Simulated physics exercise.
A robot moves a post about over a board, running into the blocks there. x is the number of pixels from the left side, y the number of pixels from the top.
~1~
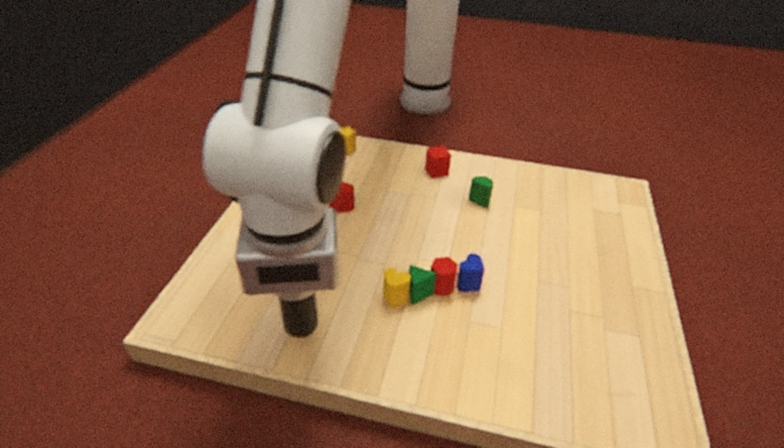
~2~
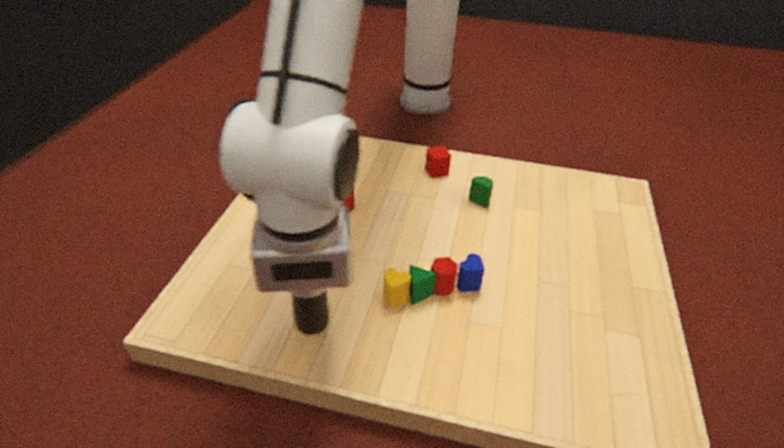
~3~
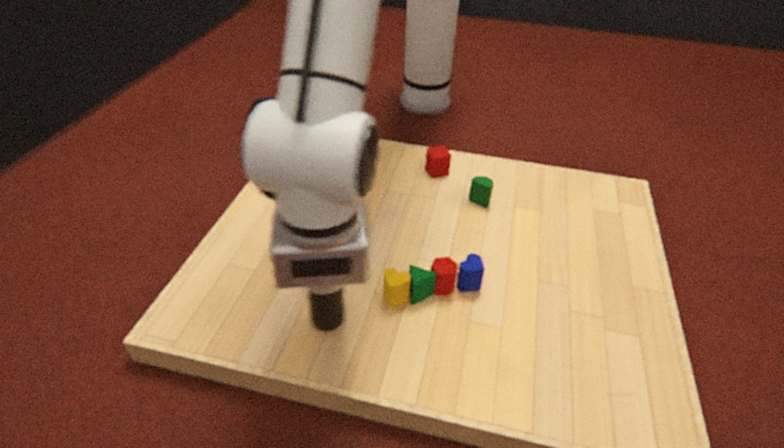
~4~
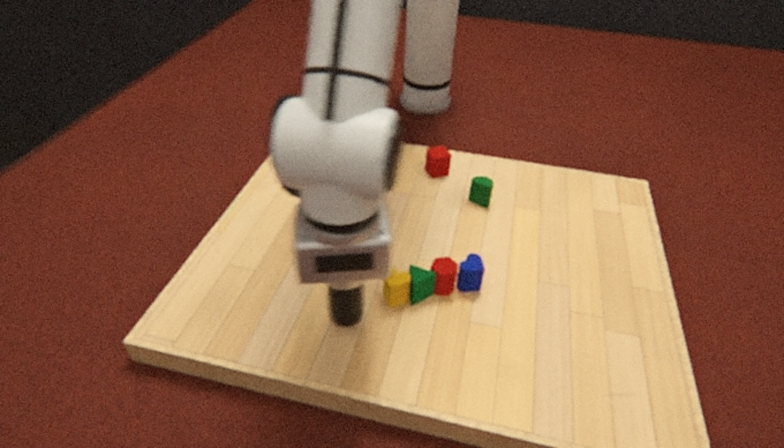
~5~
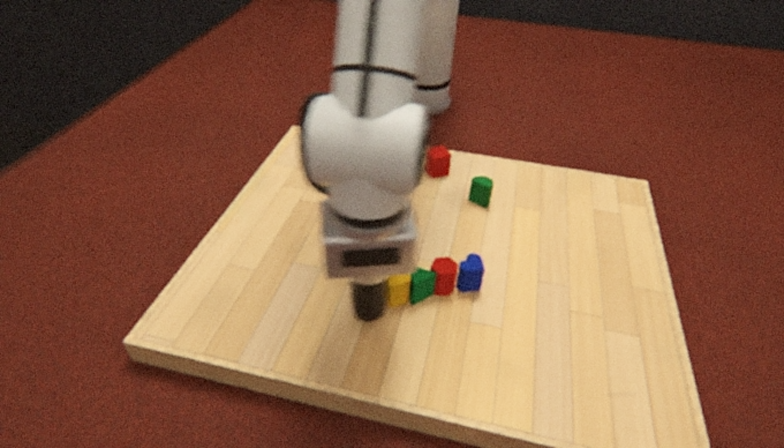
A white robot arm moves its dark post rightward across a wooden board toward a yellow block.
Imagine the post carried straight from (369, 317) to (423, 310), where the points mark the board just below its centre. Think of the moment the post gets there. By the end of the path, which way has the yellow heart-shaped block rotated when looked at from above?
Counterclockwise rotation.
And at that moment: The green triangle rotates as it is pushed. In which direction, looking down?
Bird's-eye view: Clockwise.
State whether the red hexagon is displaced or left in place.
That block remains where it is.
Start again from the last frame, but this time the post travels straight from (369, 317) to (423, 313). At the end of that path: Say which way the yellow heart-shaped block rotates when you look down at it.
Turns anticlockwise.
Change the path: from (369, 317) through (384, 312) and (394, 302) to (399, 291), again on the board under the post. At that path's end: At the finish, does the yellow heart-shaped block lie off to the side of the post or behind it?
No, that is not what happens.
The first path, step by step. Halfway along, post at (397, 306); yellow heart-shaped block at (403, 272), turned 55° anticlockwise; green triangle at (423, 271), turned 15° clockwise.
At the end, post at (424, 303); yellow heart-shaped block at (404, 270), turned 60° anticlockwise; green triangle at (425, 269), turned 25° clockwise; red hexagon in place.
